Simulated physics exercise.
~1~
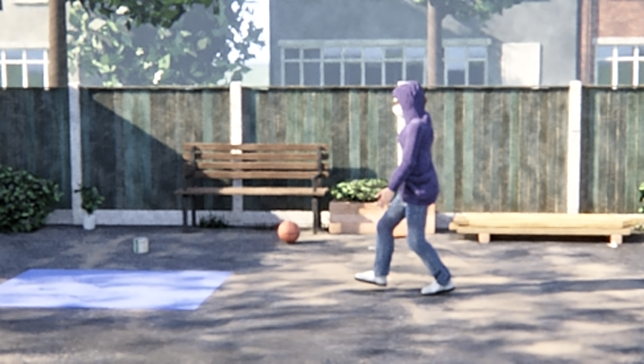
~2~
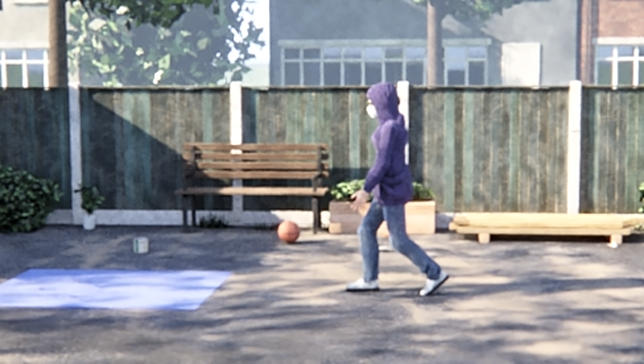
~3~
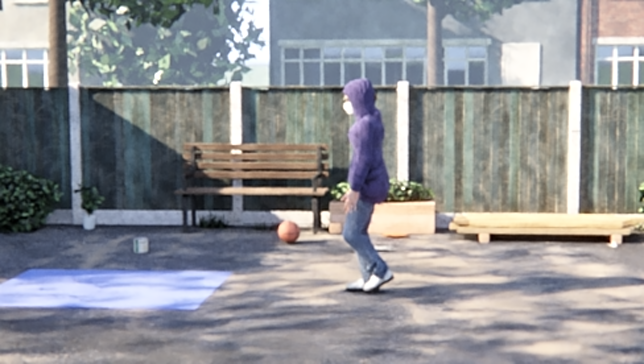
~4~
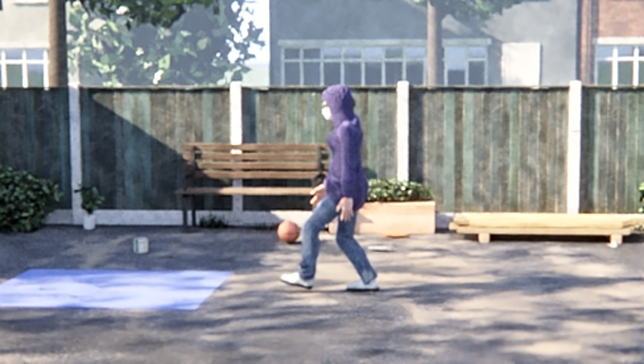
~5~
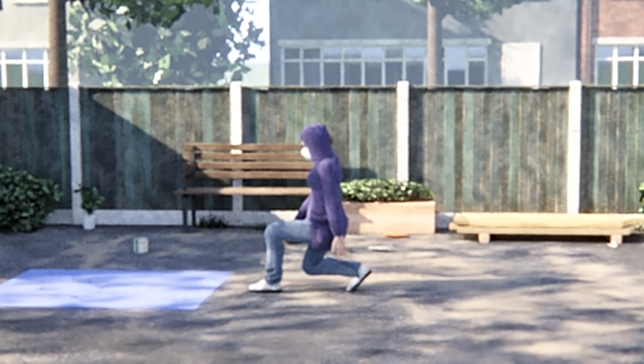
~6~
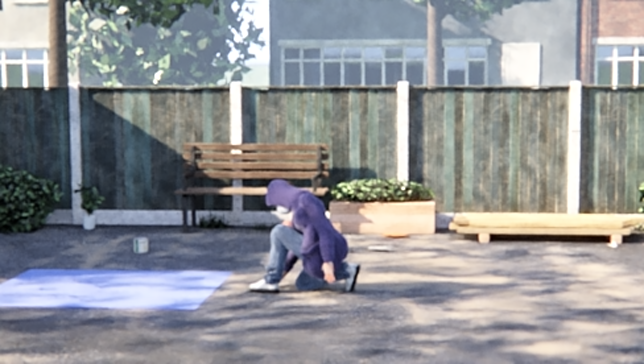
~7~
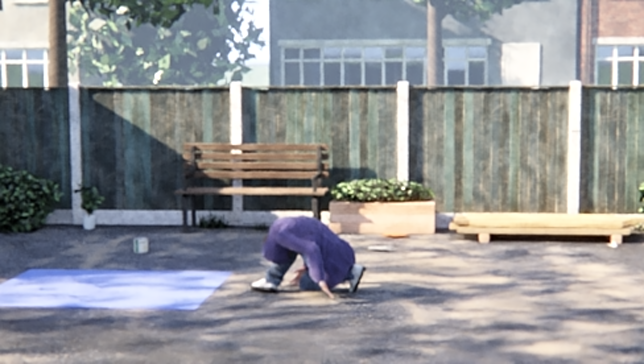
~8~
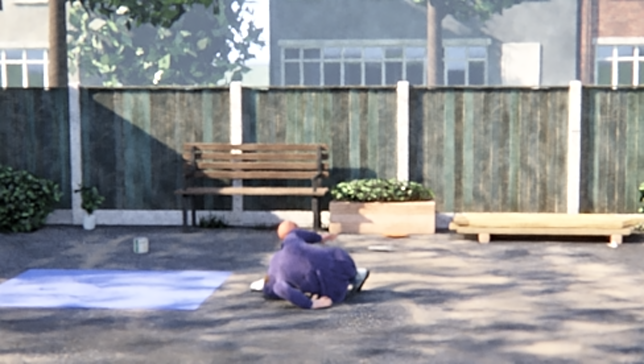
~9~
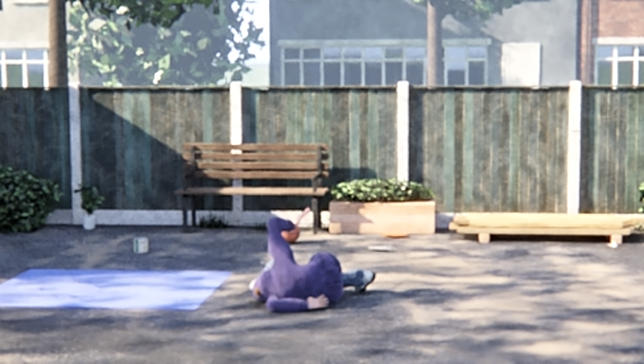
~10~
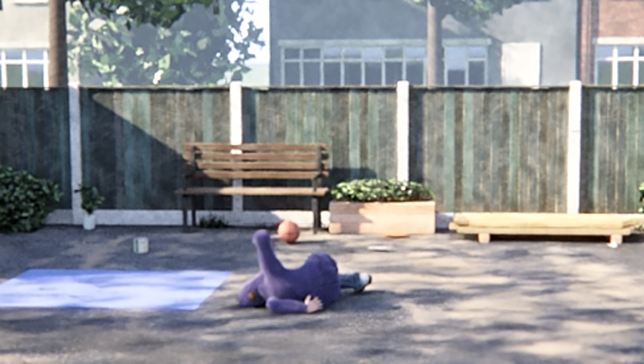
A person in a purple hooded top, blue jeans and pale shoes walks left across a paved yard, seen from the side by a still camera. Behind stand a dark wooden fence with pale posts, a brown bench, an orange ball, a planter and a low wooden platform, while a blue mat lies at left. Near the bench the person sinks onto one knee, folds forward with hands toward the ground, then rolls down onto the paving. One arm lifts as the body settles, and the person ends lying low, head short of the mat's near edge.
